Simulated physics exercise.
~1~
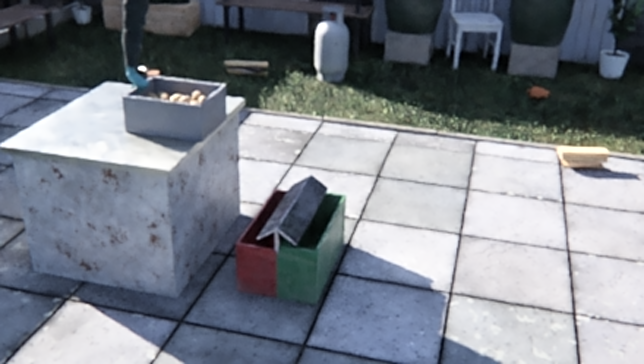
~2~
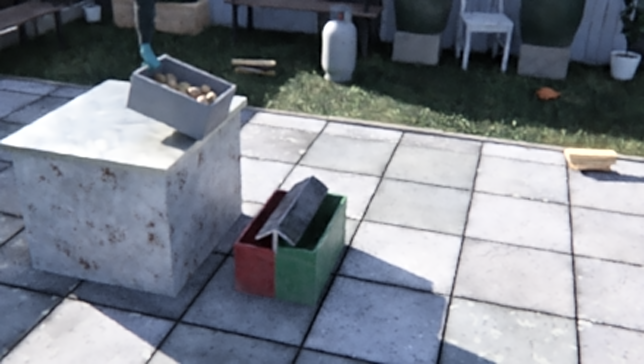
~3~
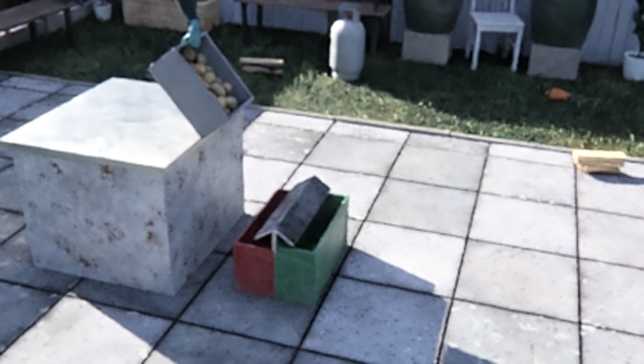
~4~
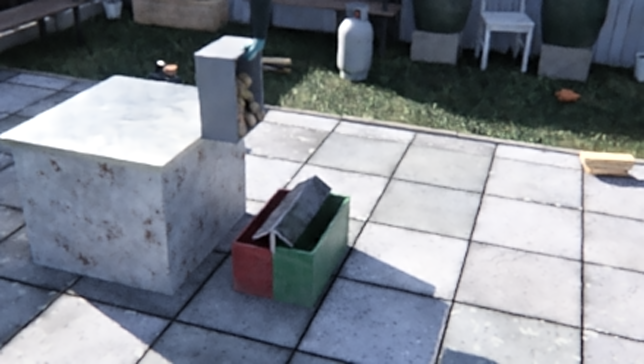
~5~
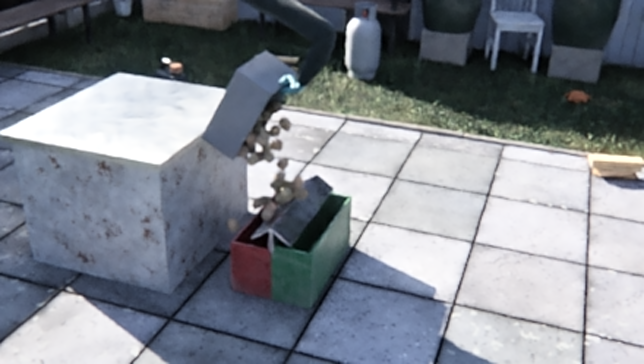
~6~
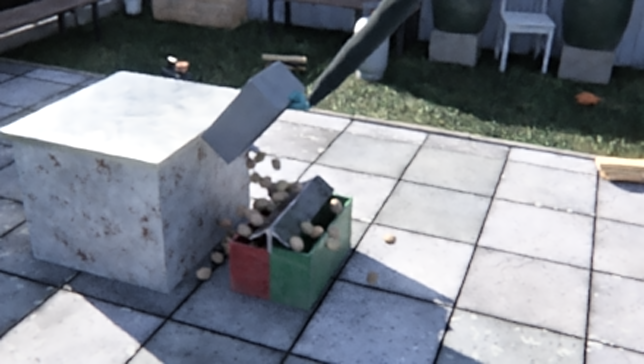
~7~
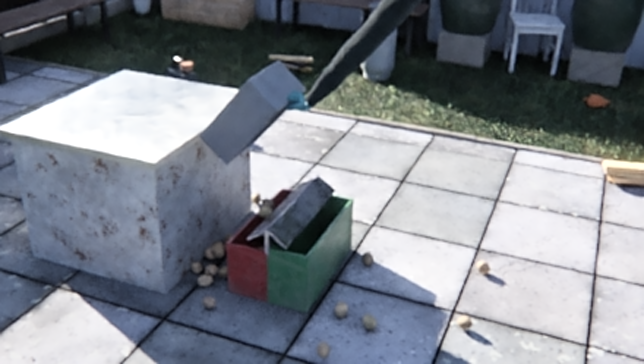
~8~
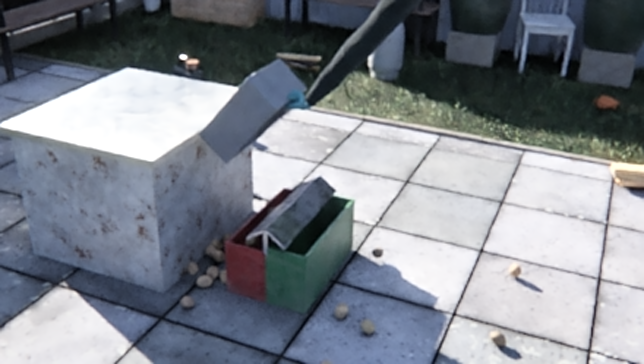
Dark arm tipping a grey crate of potatoes off a stone block over red and green tubs, several scattering across the paving.
